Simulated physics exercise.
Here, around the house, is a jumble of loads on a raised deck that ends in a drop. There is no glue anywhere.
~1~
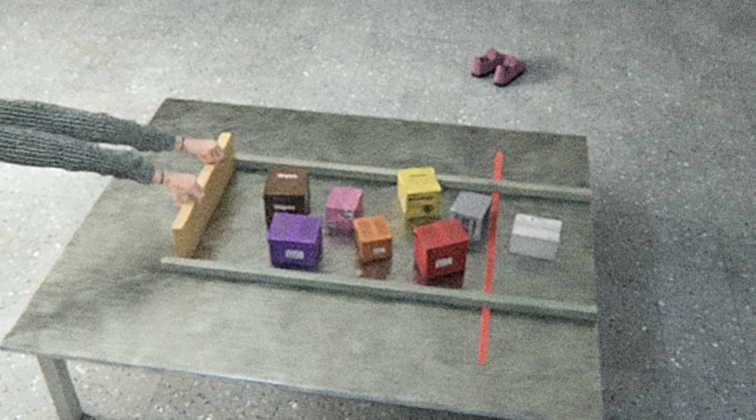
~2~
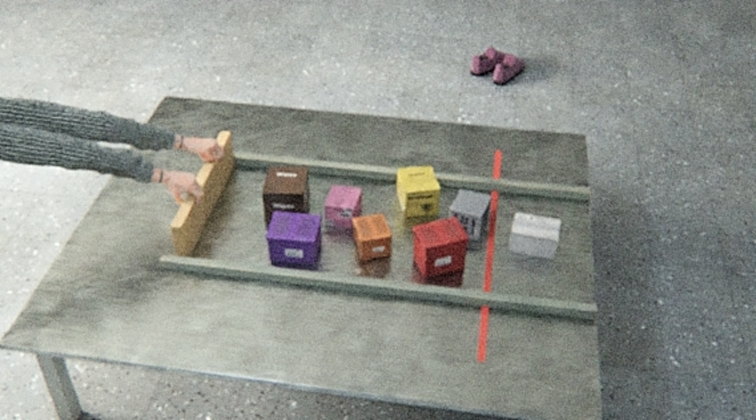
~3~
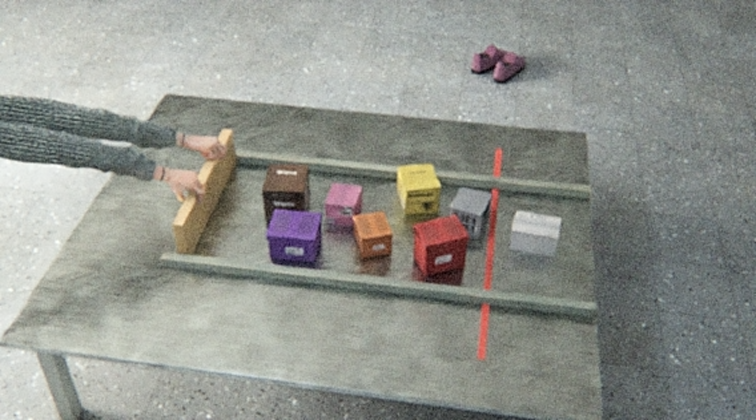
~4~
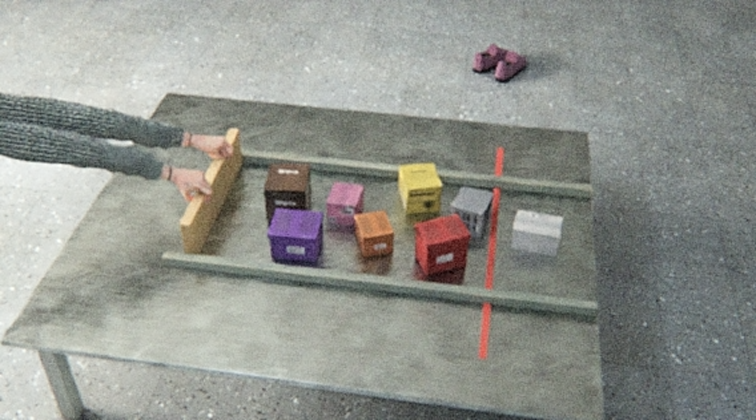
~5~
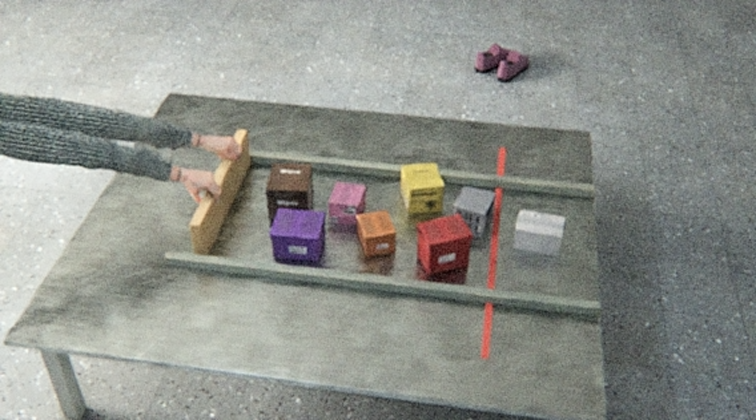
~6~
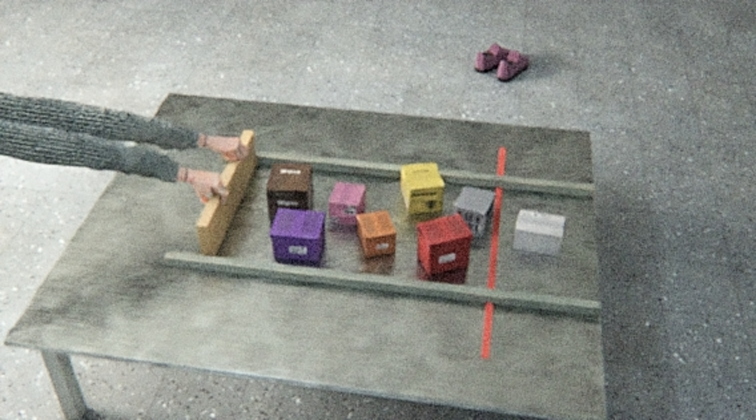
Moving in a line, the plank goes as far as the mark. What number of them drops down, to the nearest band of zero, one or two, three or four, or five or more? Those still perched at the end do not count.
Nearest band: One or two.
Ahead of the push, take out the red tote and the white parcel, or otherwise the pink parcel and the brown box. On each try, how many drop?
The answer is 0 and then 0.
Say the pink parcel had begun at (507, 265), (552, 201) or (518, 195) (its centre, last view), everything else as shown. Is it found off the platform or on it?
At the three spots, the pink parcel tips over, keeps its place and keeps its place.
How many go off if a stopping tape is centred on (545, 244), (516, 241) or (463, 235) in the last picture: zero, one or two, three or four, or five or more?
Result per tape, in order - five or over / three to four / not one.
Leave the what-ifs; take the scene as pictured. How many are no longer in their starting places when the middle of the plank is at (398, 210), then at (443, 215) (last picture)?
The counts are 7 and 8.
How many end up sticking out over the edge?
2, I think.
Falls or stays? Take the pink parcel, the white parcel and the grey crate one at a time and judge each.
Result - pink parcel retained, white parcel dropped, grey crate retained.
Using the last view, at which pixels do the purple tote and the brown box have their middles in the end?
The purple tote ends up near (520, 260), and the brown box near (518, 216).
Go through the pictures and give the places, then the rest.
The first picture shows white parcel (536, 237); grey crate (471, 215); red tote (440, 250); plank (206, 195); tape (492, 243).
The second picture shows grey crate (470, 214); pink parcel (344, 207).
The third picture shows red tote (440, 247); orange tote (373, 235).
The fourth picture shows white parcel (537, 233); brown box (288, 191).
The fifth picture shows grey crate (474, 211); purple tote (299, 236).
The sixth picture shows white parcel (539, 233); grey crate (474, 211); red tote (444, 246); plank (229, 192); tape (495, 238).
Soon after, none off yet; white parcel at rest near (539, 233); grey crate at rest near (474, 211); red tote at rest near (444, 246).
Then, none off yet; white parcel at rest near (539, 233); grey crate moved a little near (494, 212); red tote moved about its own width near (506, 257).
By the end, the number that fall off is one or two; fallen, white parcel.
